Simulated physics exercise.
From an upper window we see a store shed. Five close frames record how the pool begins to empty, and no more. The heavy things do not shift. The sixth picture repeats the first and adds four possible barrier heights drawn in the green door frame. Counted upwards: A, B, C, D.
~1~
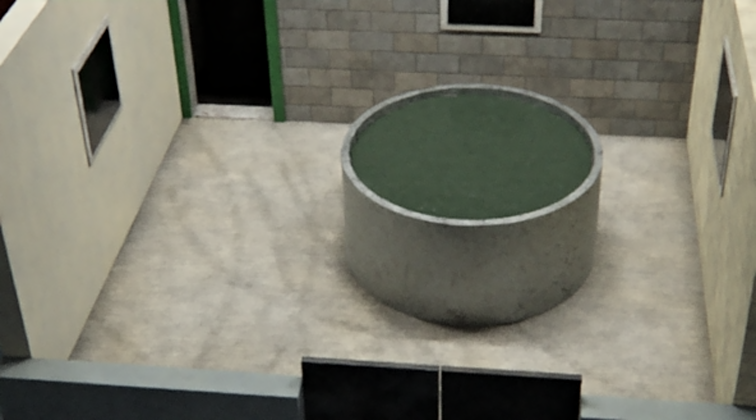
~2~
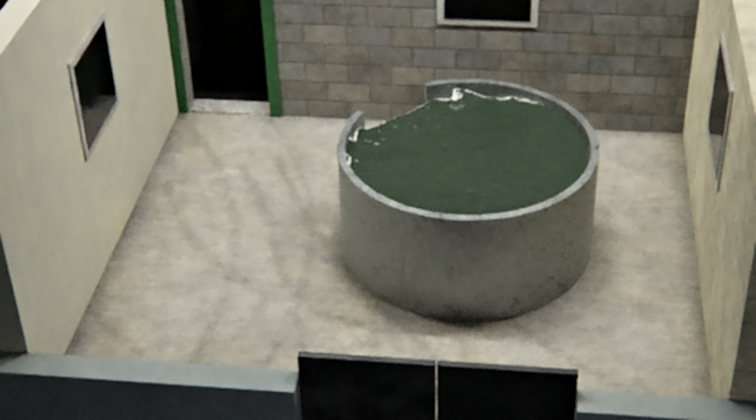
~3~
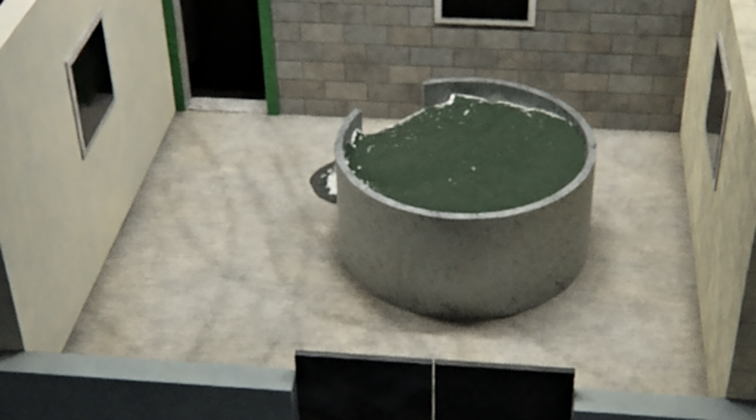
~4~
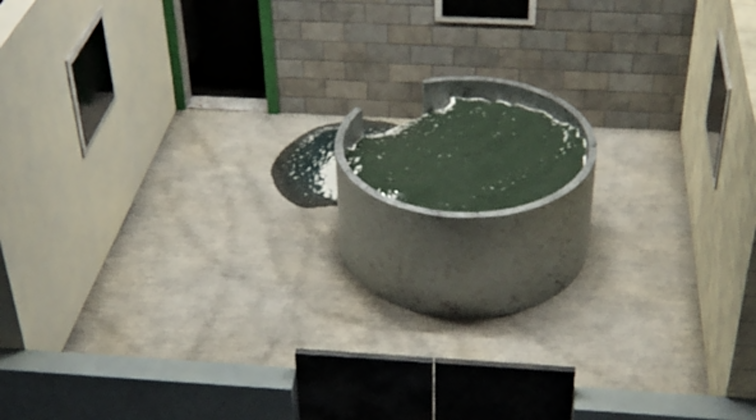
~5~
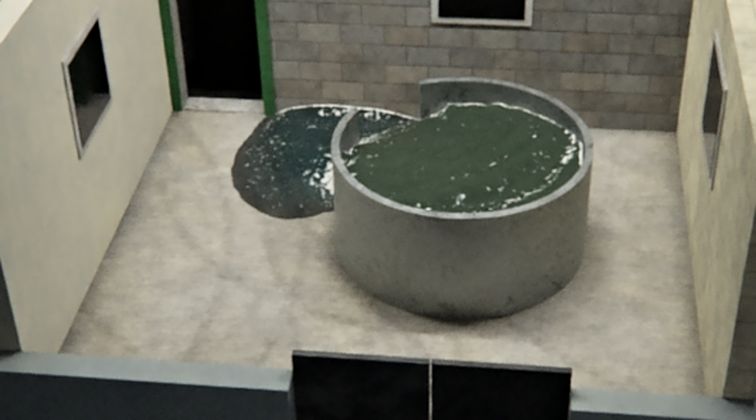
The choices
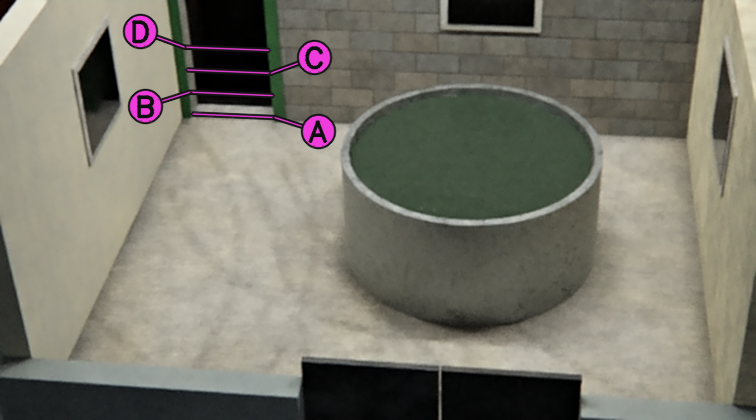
In a walled yard with a green-framed doorway, a round grey tank stands full of still, dark green water. A section of its rim opens at the back left, the surface ripples and drops slightly, and water pours out, spreading over the pale floor in a dark, glinting, widening puddle.
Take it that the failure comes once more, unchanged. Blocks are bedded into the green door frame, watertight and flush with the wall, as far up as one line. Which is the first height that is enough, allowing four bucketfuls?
C.
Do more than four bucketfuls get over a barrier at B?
Yes.
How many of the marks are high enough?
Two.
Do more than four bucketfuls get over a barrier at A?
Yes, that goes wrong.
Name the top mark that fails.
Mark B.
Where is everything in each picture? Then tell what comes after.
In the first picture, water in the pool at rest, its middle at (471, 156); foot of the green doorway at (233, 119); shut gate at (440, 380).
In the second picture, water covers 1 % of the ground, its front hidden from here.
In the third picture, front seen at (328, 187), 4 % of the ground wet.
In the fourth picture, front seen at (328, 128), 8 % of the ground wet.
In the fifth picture, front seen at (278, 114), 14 % of the ground wet.
On the marked copy, A at (233, 115); B at (231, 93); C at (228, 71); D at (226, 48); from the bottom up A, B, C, D.
With A, dozens of bucketfuls pour in.
With B, about 14 bucketfuls get in.
With C, a splash gets over, under a bucket.
With D, nothing gets over.
